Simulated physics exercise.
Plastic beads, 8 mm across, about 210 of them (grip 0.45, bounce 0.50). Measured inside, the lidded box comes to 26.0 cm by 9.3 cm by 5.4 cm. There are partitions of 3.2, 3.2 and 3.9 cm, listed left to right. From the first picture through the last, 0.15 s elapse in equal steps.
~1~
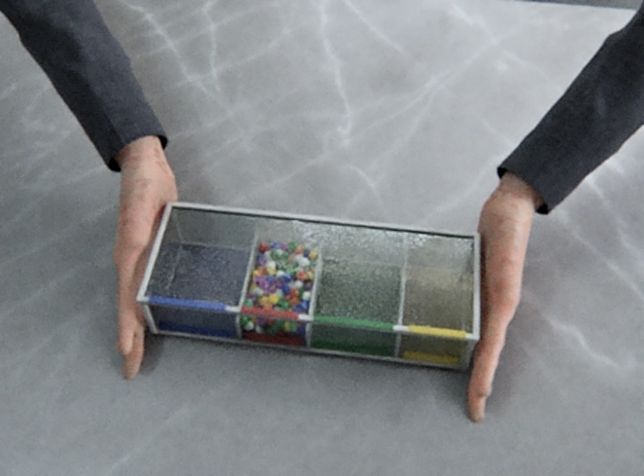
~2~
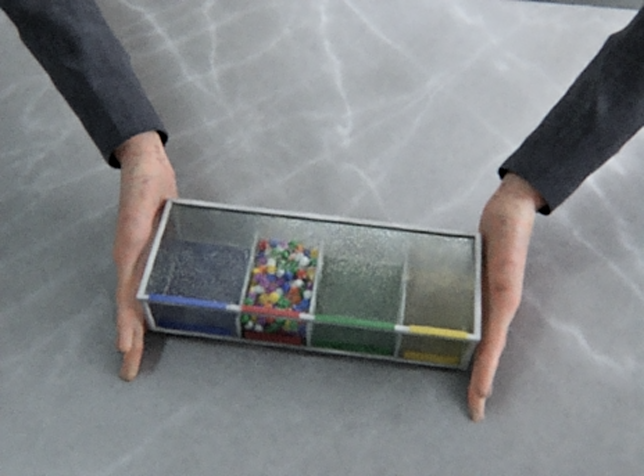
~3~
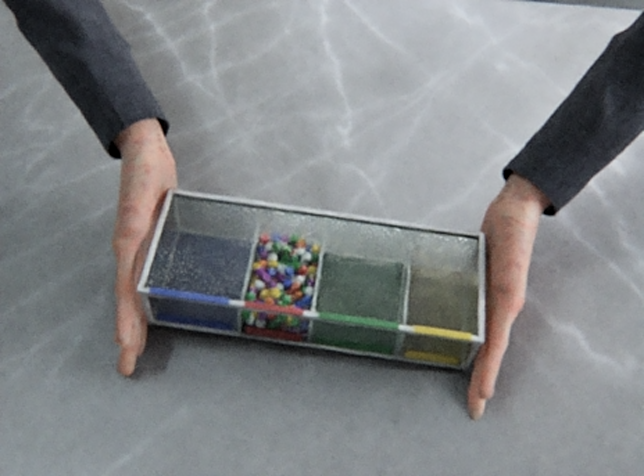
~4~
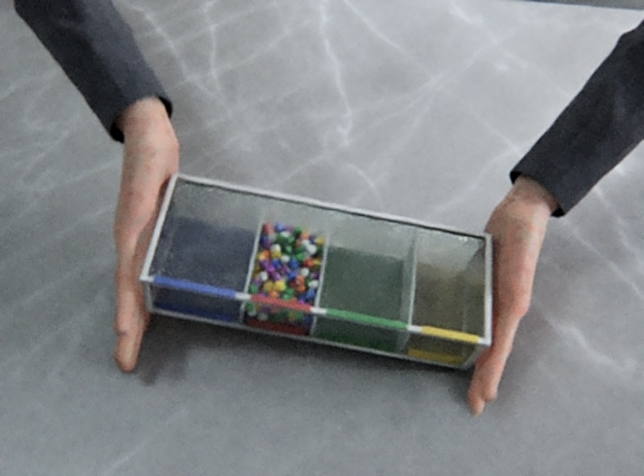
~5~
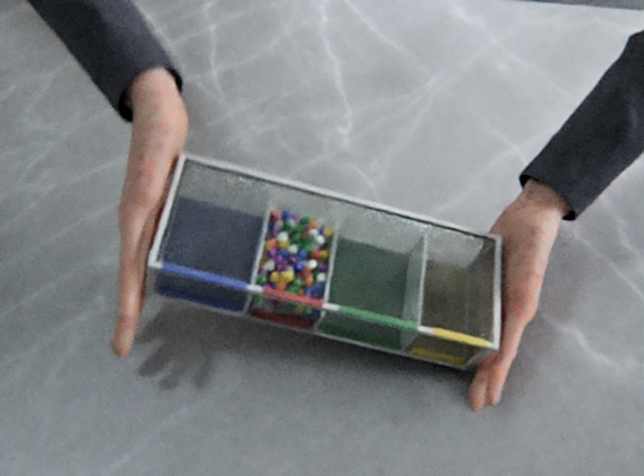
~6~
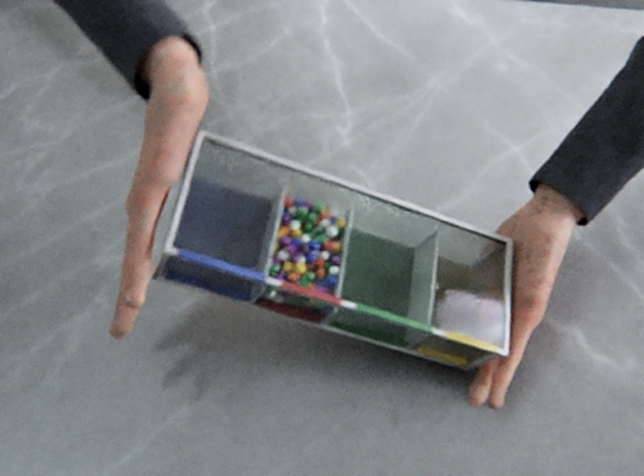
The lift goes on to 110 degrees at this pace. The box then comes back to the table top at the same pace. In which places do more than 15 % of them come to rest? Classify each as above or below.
Classification: Red compartment above, blue compartment below, green compartment above, yellow compartment above.
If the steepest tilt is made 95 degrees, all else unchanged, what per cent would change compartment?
About 70 per cent.
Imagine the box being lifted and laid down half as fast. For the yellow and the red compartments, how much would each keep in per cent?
Final per cent - yellow: 55, red: 10.
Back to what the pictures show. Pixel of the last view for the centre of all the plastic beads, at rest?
Once everything settles, the centre is around (370, 324).
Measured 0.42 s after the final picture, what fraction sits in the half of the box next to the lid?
Around 80 %.
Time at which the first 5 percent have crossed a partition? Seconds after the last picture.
I'd put it at about 0.30 seconds on the clock.
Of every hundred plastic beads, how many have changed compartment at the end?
Roughly 70 in a hundred.
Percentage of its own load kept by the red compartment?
Something like 30 in a hundred.
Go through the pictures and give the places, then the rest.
The first frame shows box tilt 0 degrees, front corners at (143, 298) and (473, 336); red 100 %.
The second frame shows box tilt 1 degrees, front corners at (143, 296) and (474, 336).
The third frame shows box tilt 4 degrees, front corners at (144, 289) and (478, 338), lowest corner right front.
The fourth frame shows box tilt 9 degrees, front corners at (147, 277) and (484, 340), lowest corner right front.
The fifth frame shows box tilt 16 degrees, front corners at (155, 263) and (492, 345), lowest corner right front.
The sixth frame shows box tilt 24 degrees, front corners at (171, 249) and (501, 350), lowest corner right front; red 100 %.
Then, 0.42 s after the last picture, tilt 109 degrees; red 70 %, green 25 %, yellow 5 %.
Then, 0.71 s after the last picture, tilt 44 degrees; red 30 %, green 40 %, yellow 25 %.
Then, 1.09 s after the last picture, tilt 0 degrees; red 30 %, green 40 %, yellow 30 %.
In the end, red 30 %, blue 0 %, green 40 %, yellow 30 %.
